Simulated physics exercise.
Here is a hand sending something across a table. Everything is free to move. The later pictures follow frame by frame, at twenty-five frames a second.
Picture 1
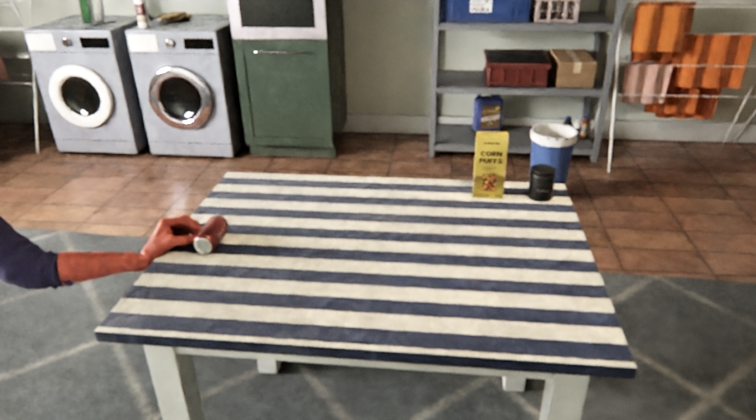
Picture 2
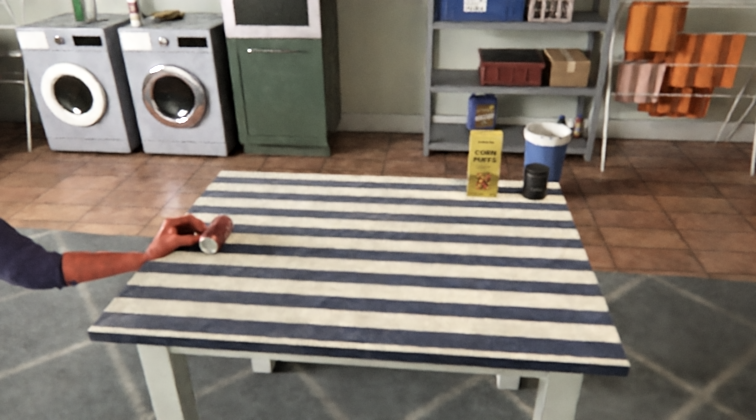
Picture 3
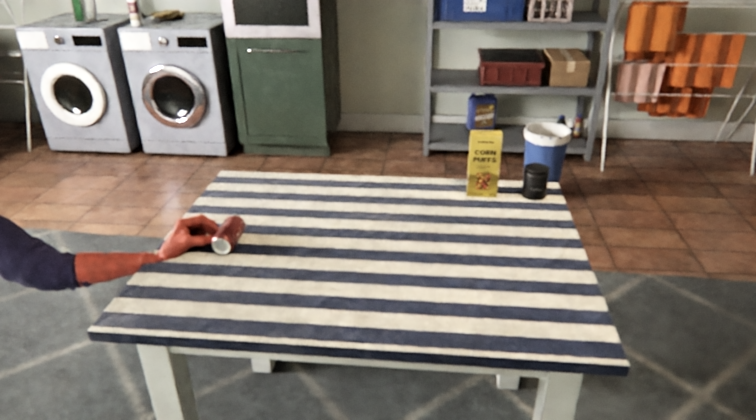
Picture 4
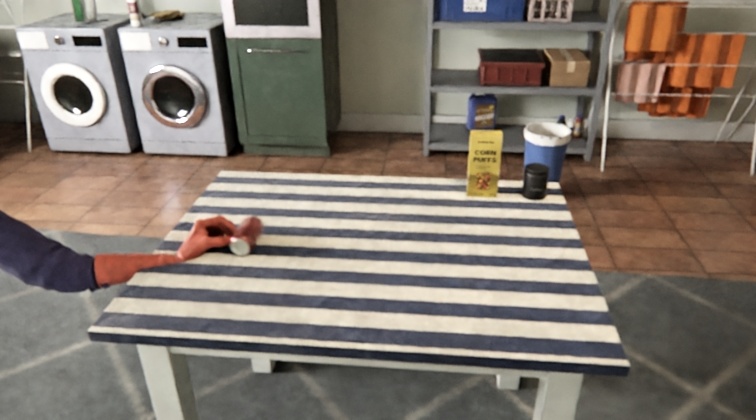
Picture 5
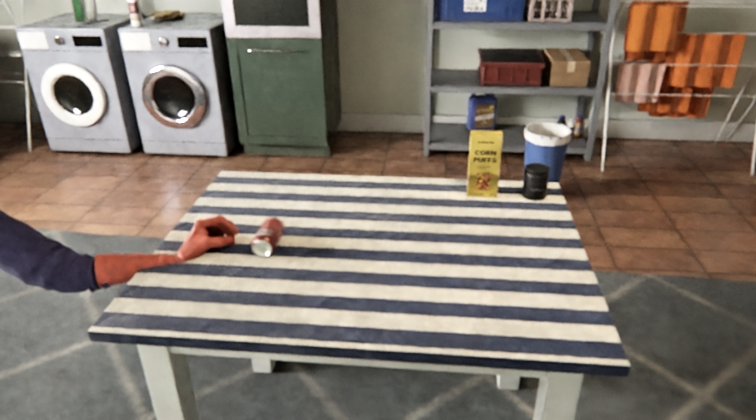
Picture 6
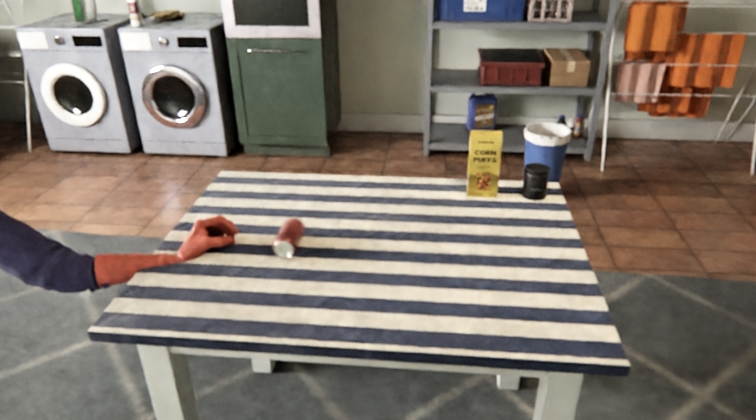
A hand in a dark sleeve rolls a red can across a table with blue and white stripes, seen from slightly above in a laundry room. A yellow box and a black container stand at the table's far right, with washing machines, a green cabinet and shelves behind. After the view shifts slightly, the hand pushes the can rightward, releases it and stays put while it rolls farther right.
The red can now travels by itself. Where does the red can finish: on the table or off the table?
The red can falls off the table.
Then, 0.40 s on from there, red can shifted well along near (489, 246).
Then, 0.90 s on from there, red can now off the table.
In the end, off the table, red can.
